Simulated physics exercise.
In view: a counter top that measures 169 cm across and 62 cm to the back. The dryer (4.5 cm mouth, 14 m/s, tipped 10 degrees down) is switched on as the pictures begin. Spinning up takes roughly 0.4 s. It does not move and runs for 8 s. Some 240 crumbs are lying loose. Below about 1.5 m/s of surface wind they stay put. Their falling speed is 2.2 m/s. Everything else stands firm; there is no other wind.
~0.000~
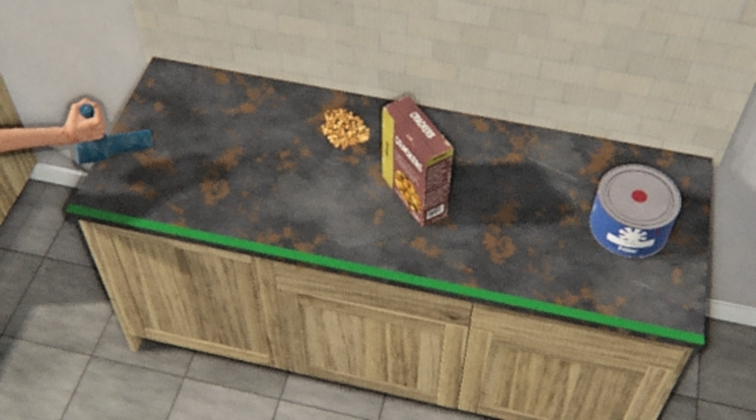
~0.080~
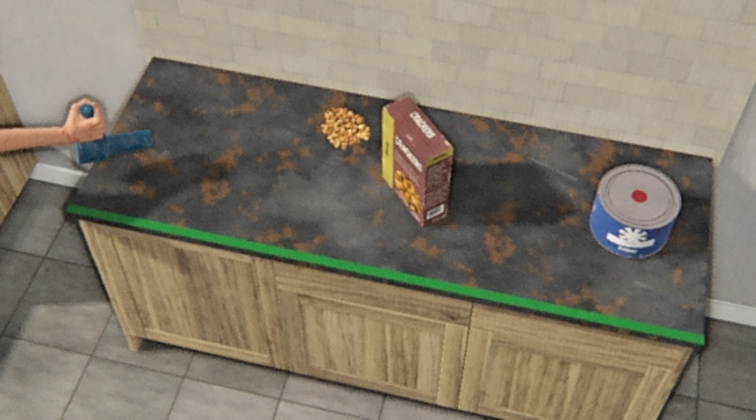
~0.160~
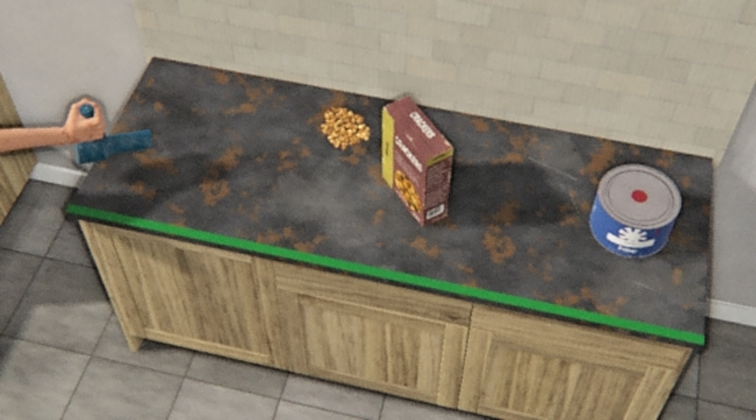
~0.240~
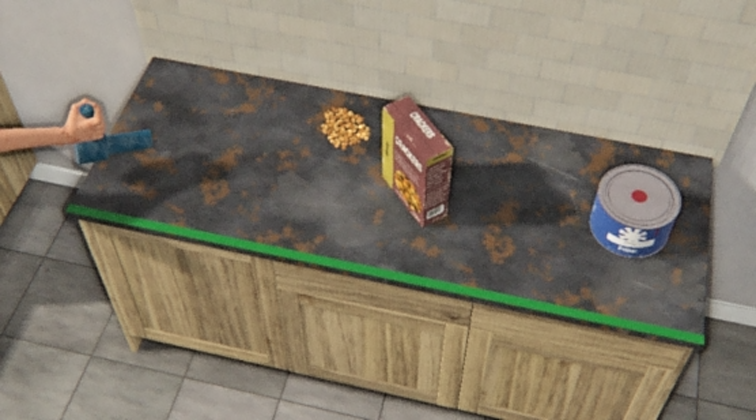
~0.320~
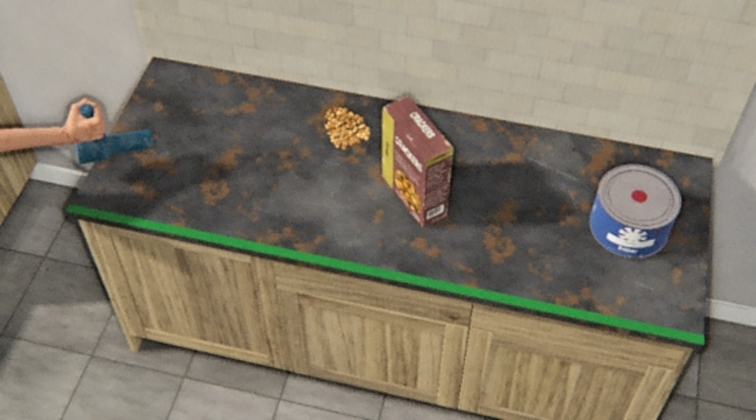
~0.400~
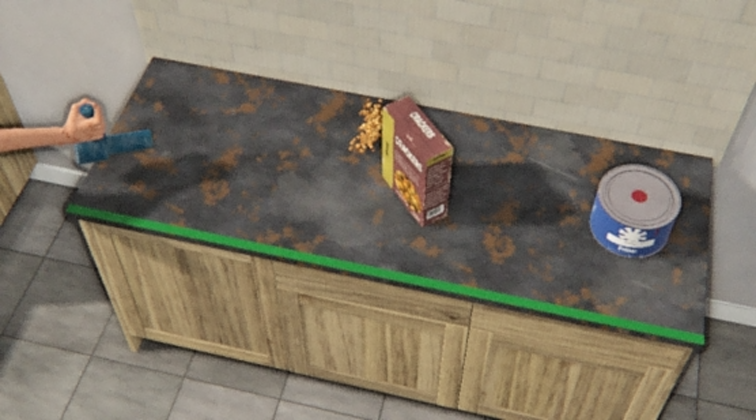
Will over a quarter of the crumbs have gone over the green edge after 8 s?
More than a quarter over the green edge: No.
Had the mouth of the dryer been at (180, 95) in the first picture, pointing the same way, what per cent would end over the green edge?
It would be near 0 %.
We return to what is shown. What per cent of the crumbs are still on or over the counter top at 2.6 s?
Near 15 %.
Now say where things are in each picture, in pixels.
In the first frame, the middle of the crumbs is near (343, 130), none has stirred yet and the mouth of the dryer is at (151, 139).
In the second frame, the middle of the crumbs is near (343, 128), none has stirred yet and the green edge is centred on (369, 275).
In the third frame, the middle of the crumbs is near (343, 128), none has stirred yet, the top of a carton is at (418, 127) and the top of a large tin is at (639, 196).
In the fourth frame, the middle of the crumbs is near (343, 128) and none has stirred yet.
In the fifth frame, the middle of the crumbs is near (343, 128) and about 1 % have left their places.
In the sixth frame, the middle of the crumbs is near (373, 129), the farthest in sight from the dryer is at (381, 101) and about 95 % have left their places.
After 1.6 s the count stands so, 0 % are over the green edge; the middle of those still in play is near (649, 185).
After 2.6 s the count stands so, 0 % are over the green edge; the middle of those still in play is near (684, 195).
After 4.4 s the count stands so, 0 % are over the green edge.
After 8.0 s, at the end, 0 % are over the green edge.
